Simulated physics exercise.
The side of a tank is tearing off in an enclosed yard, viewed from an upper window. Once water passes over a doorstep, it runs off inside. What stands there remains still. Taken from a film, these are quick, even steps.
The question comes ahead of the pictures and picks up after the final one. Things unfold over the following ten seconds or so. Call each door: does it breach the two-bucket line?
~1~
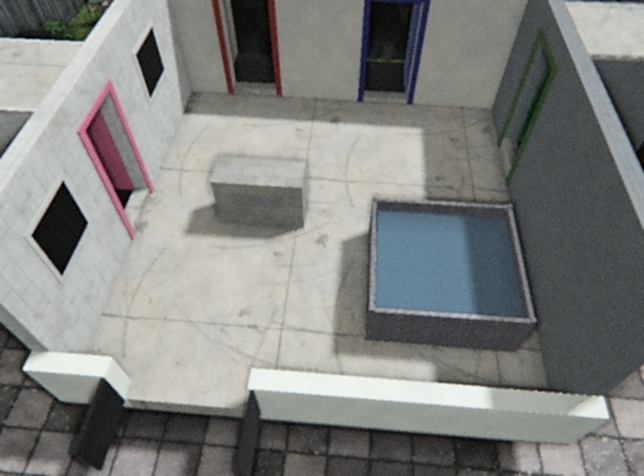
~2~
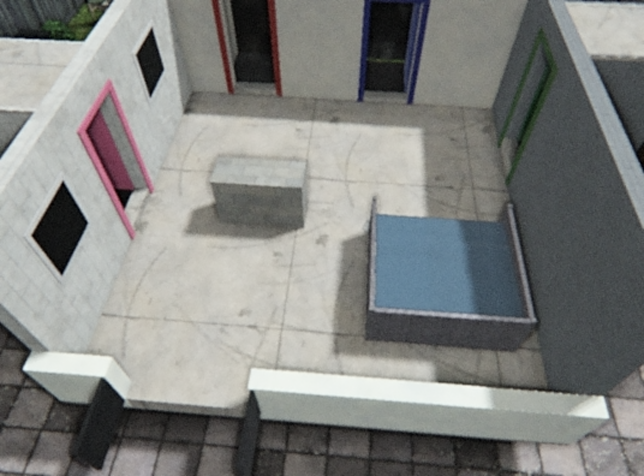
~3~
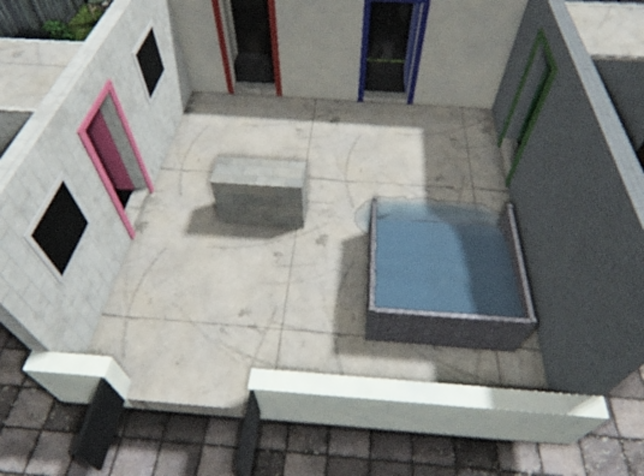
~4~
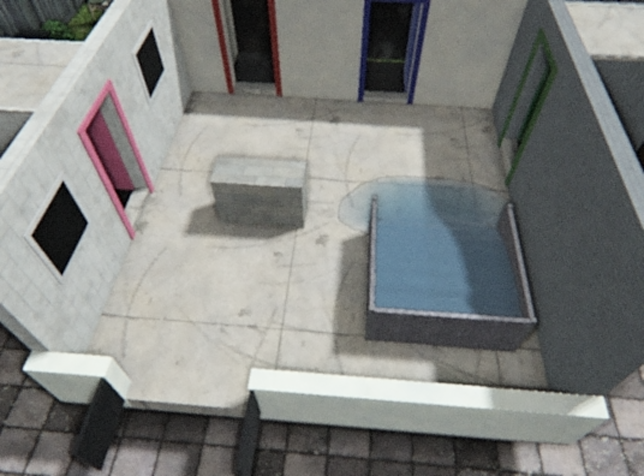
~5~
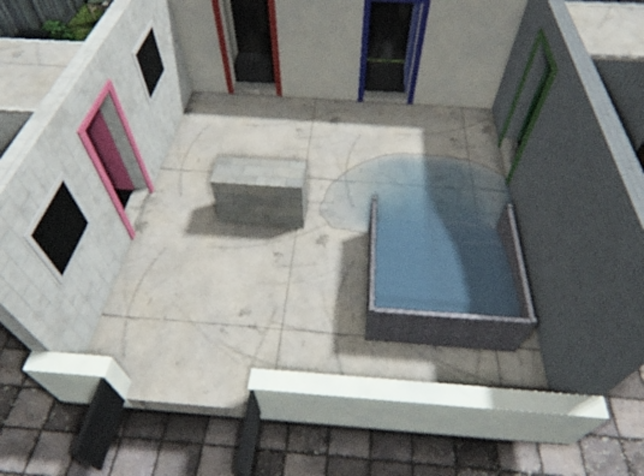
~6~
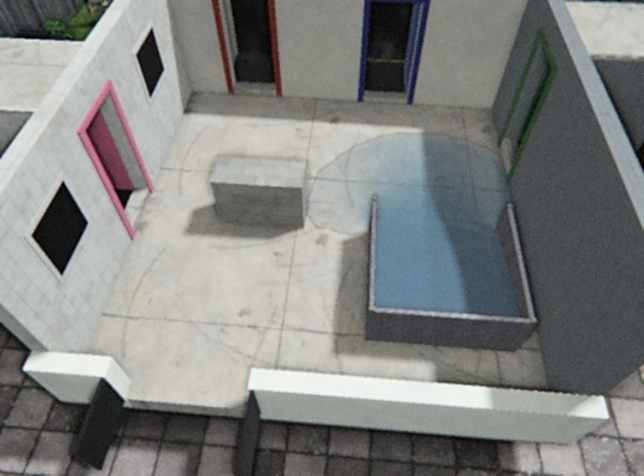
Calls: The red door does not breach it; the green door does not breach it; the pink door does not breach it; the blue door breaches it.
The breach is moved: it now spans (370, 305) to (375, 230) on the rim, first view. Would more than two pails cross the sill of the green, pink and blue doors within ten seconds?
Green: Below the limit, pink: Above the limit, blue: Below the limit.
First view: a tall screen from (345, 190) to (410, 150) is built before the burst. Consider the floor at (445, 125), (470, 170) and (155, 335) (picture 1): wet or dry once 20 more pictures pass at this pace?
Taking the points in order, they are inundated, inundated and high and dry.
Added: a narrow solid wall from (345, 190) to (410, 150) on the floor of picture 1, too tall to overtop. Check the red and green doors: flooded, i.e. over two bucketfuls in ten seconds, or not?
Then: The red one holds, the green one goes over.
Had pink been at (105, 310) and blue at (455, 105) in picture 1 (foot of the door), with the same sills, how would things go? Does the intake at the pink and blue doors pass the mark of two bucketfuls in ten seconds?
Note: Pink door does not reach the limit, blue door beats the limit.
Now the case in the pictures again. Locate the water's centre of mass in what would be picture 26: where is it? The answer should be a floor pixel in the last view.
I'd place it roughly at (391, 162).
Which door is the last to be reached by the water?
That would be the pink-painted one.
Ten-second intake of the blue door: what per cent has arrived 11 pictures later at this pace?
Share at that point: Close to 50 in a hundred.
A moment on, water covers 35 % of the floor; the red door not reached, the green door wet at the sill, nothing in, the pink door not reached, the blue door over two buckets in.
Next, water covers 40 % of the floor; the red door wet at the sill, nothing in, the green door wet at the sill, nothing in, the pink door not reached, the blue door far over two buckets in.
Then, water covers 45 % of the floor; the red door wet at the sill, nothing in, the green door under two buckets in, the pink door not reached, the blue door far over two buckets in.
Later, water covers 75 % of the floor; the red door wet at the sill, nothing in, the green door under two buckets in, the pink door wet at the sill, nothing in, the blue door far over two buckets in.
In the end, water covers 95 % of the floor; the red door wet at the sill, nothing in, the green door under two buckets in, the pink door wet at the sill, nothing in, the blue door far over two buckets in.
